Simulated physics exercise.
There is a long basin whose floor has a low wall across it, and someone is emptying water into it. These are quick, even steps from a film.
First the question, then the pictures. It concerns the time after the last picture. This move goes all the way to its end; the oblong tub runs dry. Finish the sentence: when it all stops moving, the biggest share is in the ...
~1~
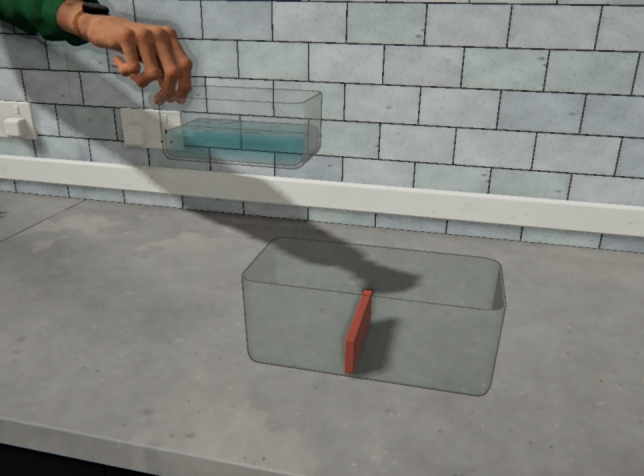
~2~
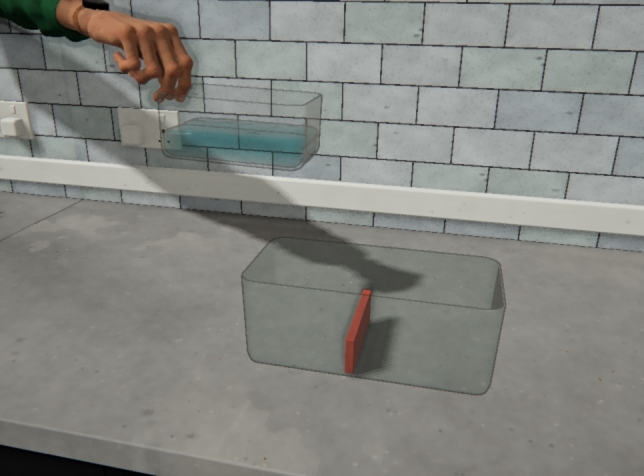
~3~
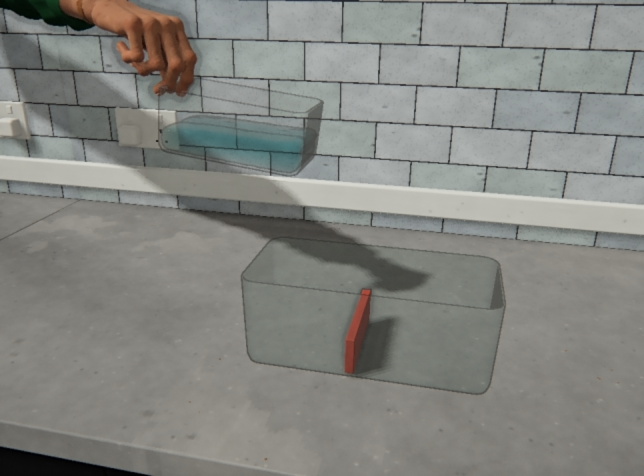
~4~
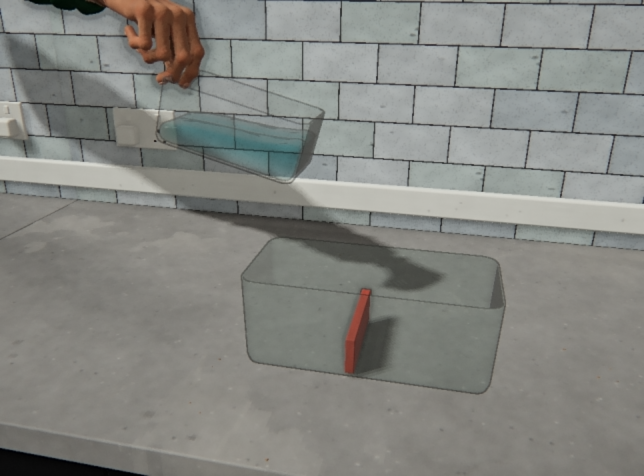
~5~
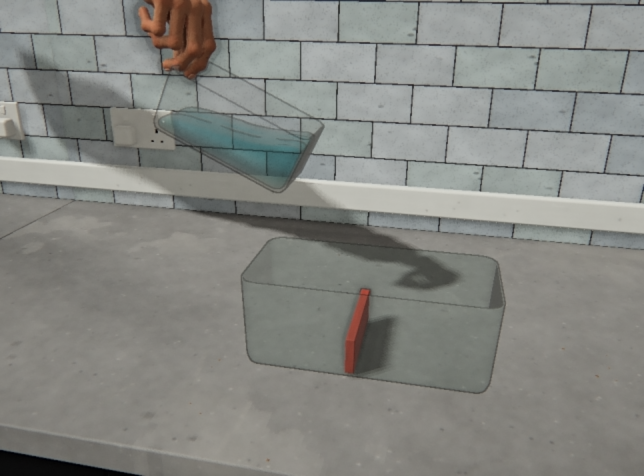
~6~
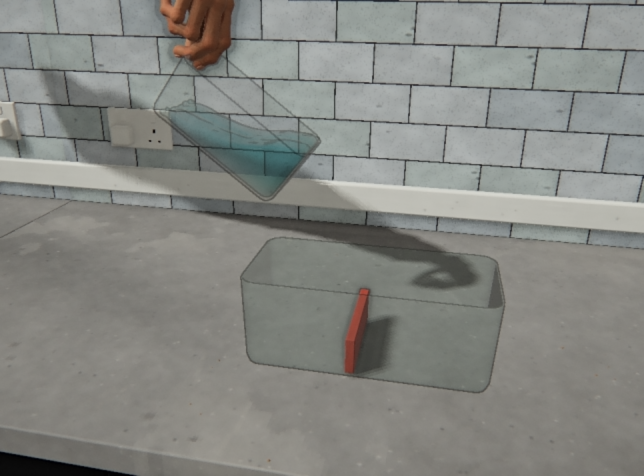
... left part.
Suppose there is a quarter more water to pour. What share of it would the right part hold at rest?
Near 35 %.
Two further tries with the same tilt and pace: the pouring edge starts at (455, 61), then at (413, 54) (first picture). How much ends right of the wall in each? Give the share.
Roughly 85 % and 85 %.
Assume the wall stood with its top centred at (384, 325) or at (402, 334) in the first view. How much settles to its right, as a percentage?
First try: Roughly 5 per cent; second try: 15 per cent.
A moment on, the tilt is 87° and 26 per cent is still to pour, 23 is left of the wall and 11 right of it.
Next, the tilt is 98° and 14 per cent is still to pour, 58 is left of the wall and 20 right of it.
Then the tilt is 98° and 3 per cent is still to pour, 70 is left of the wall and 21 right of it.
Later the tilt is 98° and 0 per cent is still to pour, 75 is left of the wall and 21 right of it.
At rest 77 per cent lies left of the wall, 21 right of it and 2 outside.
